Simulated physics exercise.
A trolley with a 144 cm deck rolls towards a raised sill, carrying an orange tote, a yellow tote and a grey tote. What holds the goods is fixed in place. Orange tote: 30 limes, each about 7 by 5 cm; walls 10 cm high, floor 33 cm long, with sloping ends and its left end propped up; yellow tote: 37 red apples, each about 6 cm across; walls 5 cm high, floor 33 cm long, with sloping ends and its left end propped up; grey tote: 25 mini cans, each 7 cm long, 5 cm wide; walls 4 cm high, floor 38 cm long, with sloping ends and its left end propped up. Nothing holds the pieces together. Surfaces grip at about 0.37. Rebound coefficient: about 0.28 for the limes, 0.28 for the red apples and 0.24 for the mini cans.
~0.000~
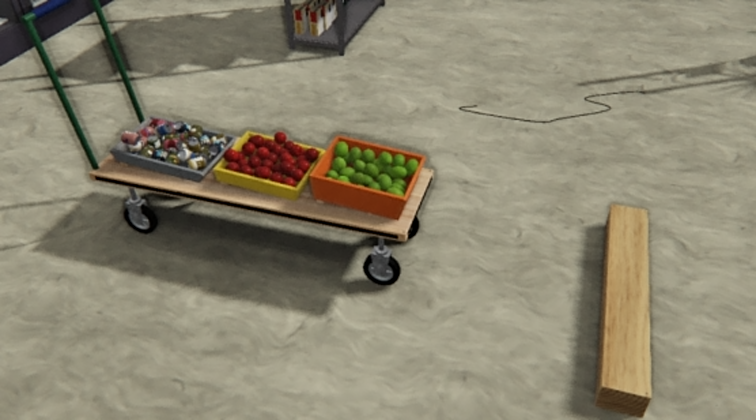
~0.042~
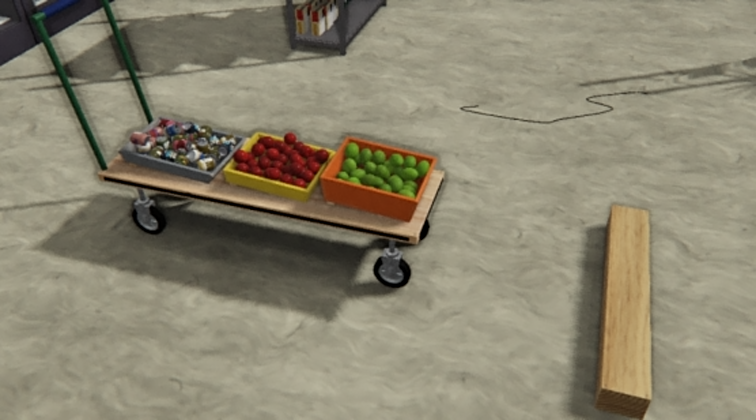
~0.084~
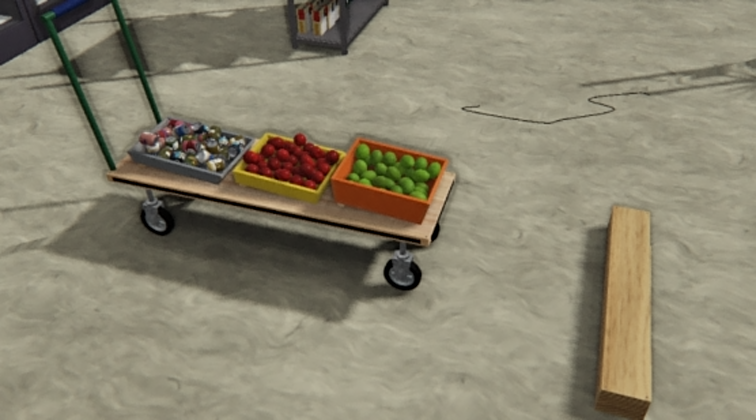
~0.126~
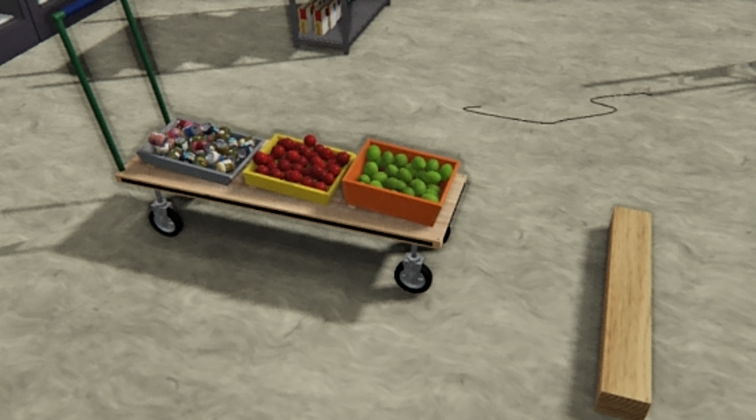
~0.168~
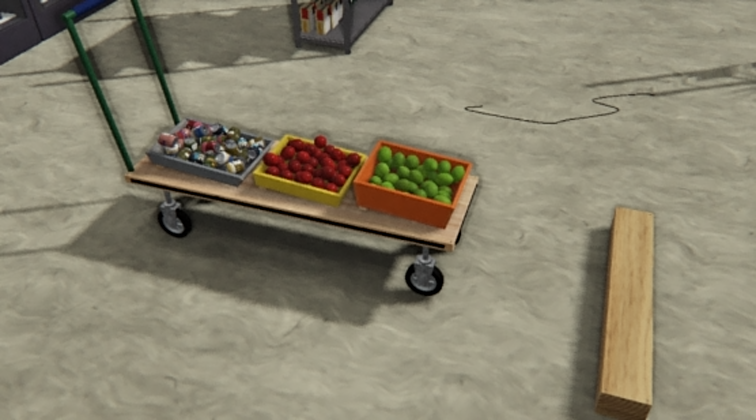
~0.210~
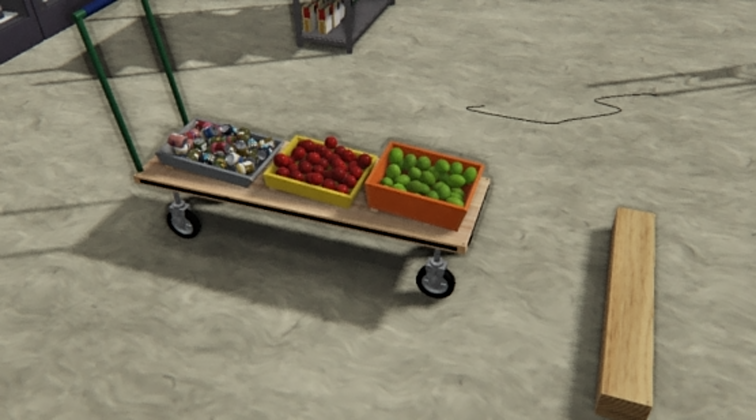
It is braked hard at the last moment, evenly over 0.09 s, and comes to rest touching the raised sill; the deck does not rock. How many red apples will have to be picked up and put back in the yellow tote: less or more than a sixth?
The yellow tote loses fewer than one in six of its red apples.
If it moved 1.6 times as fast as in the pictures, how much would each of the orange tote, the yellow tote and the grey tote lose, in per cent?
Then orange tote 0, yellow tote 20, grey tote 30 per cent.
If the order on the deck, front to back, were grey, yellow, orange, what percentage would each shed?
In that case orange tote 0, yellow tote 0, grey tote 0 per cent.
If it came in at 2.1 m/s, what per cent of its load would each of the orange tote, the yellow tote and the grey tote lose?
Then orange tote 10, yellow tote 20, grey tote 20 per cent.
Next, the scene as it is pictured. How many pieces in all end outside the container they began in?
About 2.
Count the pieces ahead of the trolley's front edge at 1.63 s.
Some 0 pieces.
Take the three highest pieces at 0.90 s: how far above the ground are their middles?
Roughly 48 cm.
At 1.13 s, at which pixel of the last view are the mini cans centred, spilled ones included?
Near (367, 175).
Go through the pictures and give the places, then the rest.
In the first picture (places track the rim corner closest to us here; the camera moves round a little), yellow tote (296, 189); orange tote (404, 198); 82 cm to go; all still inside.
The second picture shows yellow tote (306, 190); orange tote (415, 200); 77 cm to go.
The third picture shows yellow tote (316, 192); orange tote (427, 202); 73 cm to go.
The fourth picture shows yellow tote (327, 193); orange tote (439, 204); 68 cm to go.
The fifth picture shows yellow tote (338, 195); orange tote (452, 206); 63 cm to go.
The sixth picture shows yellow tote (349, 196); orange tote (465, 209); 58 cm to go; all still inside.
After 0.68 s, the brake bites.
After 0.78 s, the orange tote has all 30, the yellow tote is down by 1 of 37 and the grey tote has all 25.
After 0.90 s, the orange tote has all 30, the yellow tote is down by 1 of 37 and the grey tote is down by 1 of 25.
After 1.13 s, the orange tote has all 30, the yellow tote is down by 1 of 37 and the grey tote is down by 1 of 25.
When it is over (at 1.63 s), the orange tote has all 30, the yellow tote is down by 1 of 37 and the grey tote is down by 1 of 25. Asked share, 1 of 37, 3 per cent.
